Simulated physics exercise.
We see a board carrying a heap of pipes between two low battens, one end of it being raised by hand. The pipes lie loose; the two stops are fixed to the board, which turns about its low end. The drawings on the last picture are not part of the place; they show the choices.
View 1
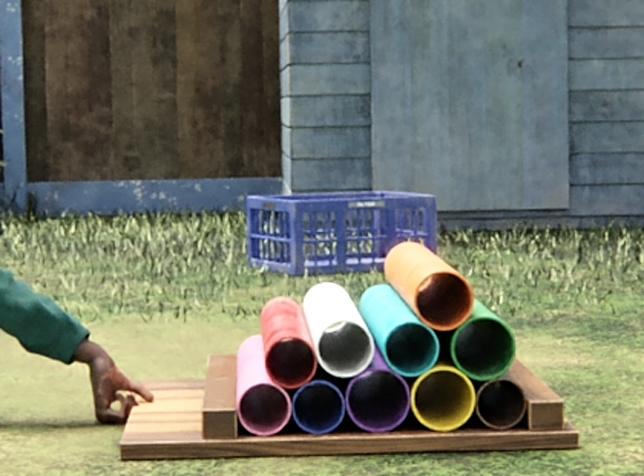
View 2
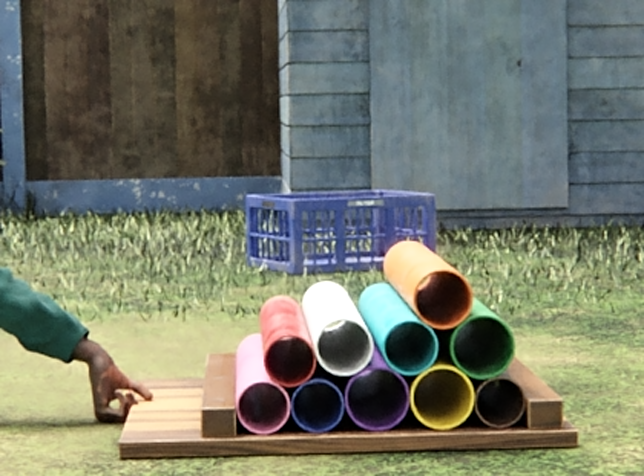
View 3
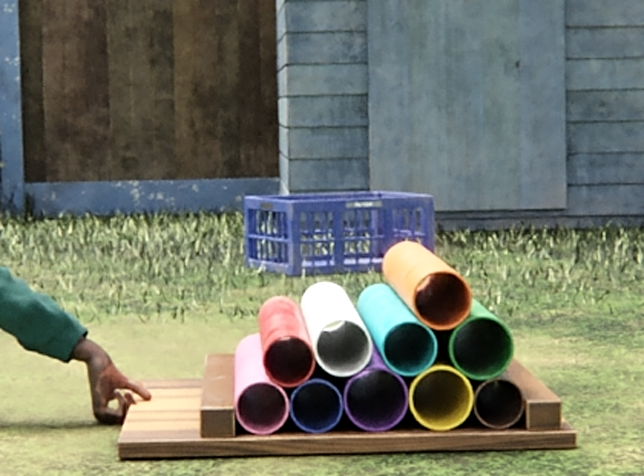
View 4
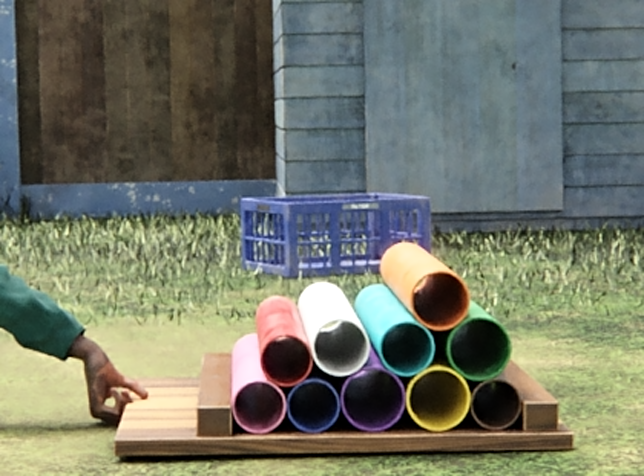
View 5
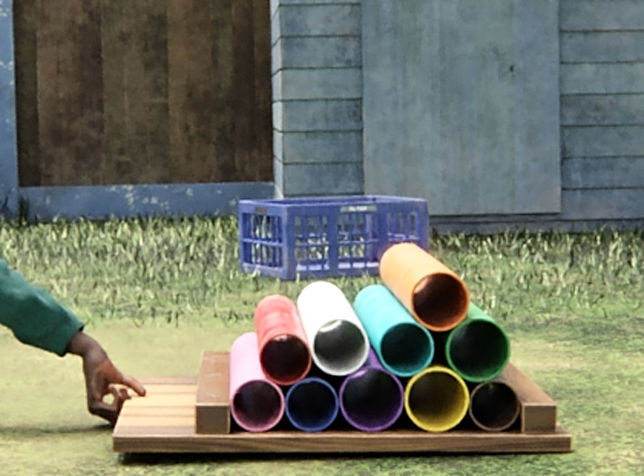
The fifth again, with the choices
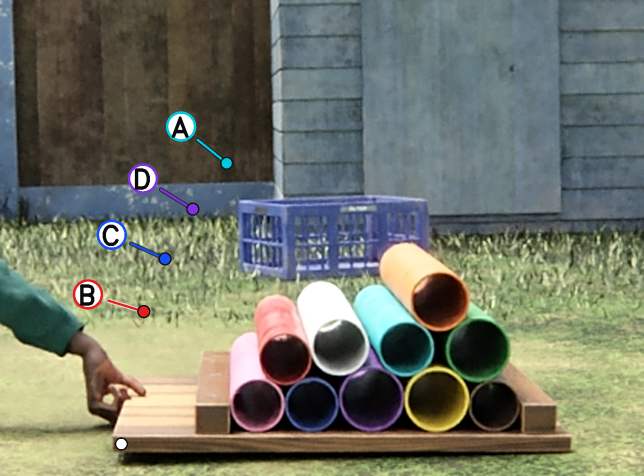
The clip shows a hand at the left holding the end of a wooden board stacked with loose colourful pipes between two low battens, near a blue crate on grass; the board barely moves and the pipes keep their arrangement.
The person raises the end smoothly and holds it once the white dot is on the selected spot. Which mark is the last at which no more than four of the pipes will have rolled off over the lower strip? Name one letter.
The highest mark that will do is C.
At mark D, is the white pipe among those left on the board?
No.
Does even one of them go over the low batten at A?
At A: Yes.
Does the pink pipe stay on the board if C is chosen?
Yes, with C.
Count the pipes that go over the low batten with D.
The count is five.
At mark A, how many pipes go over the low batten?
With A, five.
On the marked copy, A at (227, 163); B at (144, 312); C at (165, 259); D at (193, 209); the white dot at (122, 444).
Following C. Soon after the start, board at 16°.
Later, board at 26°.
In the end, board at 26°, two over the low batten (green, orange).
As for the rest, A five over the low batten; B two over the low batten (green, orange); D five over the low batten.
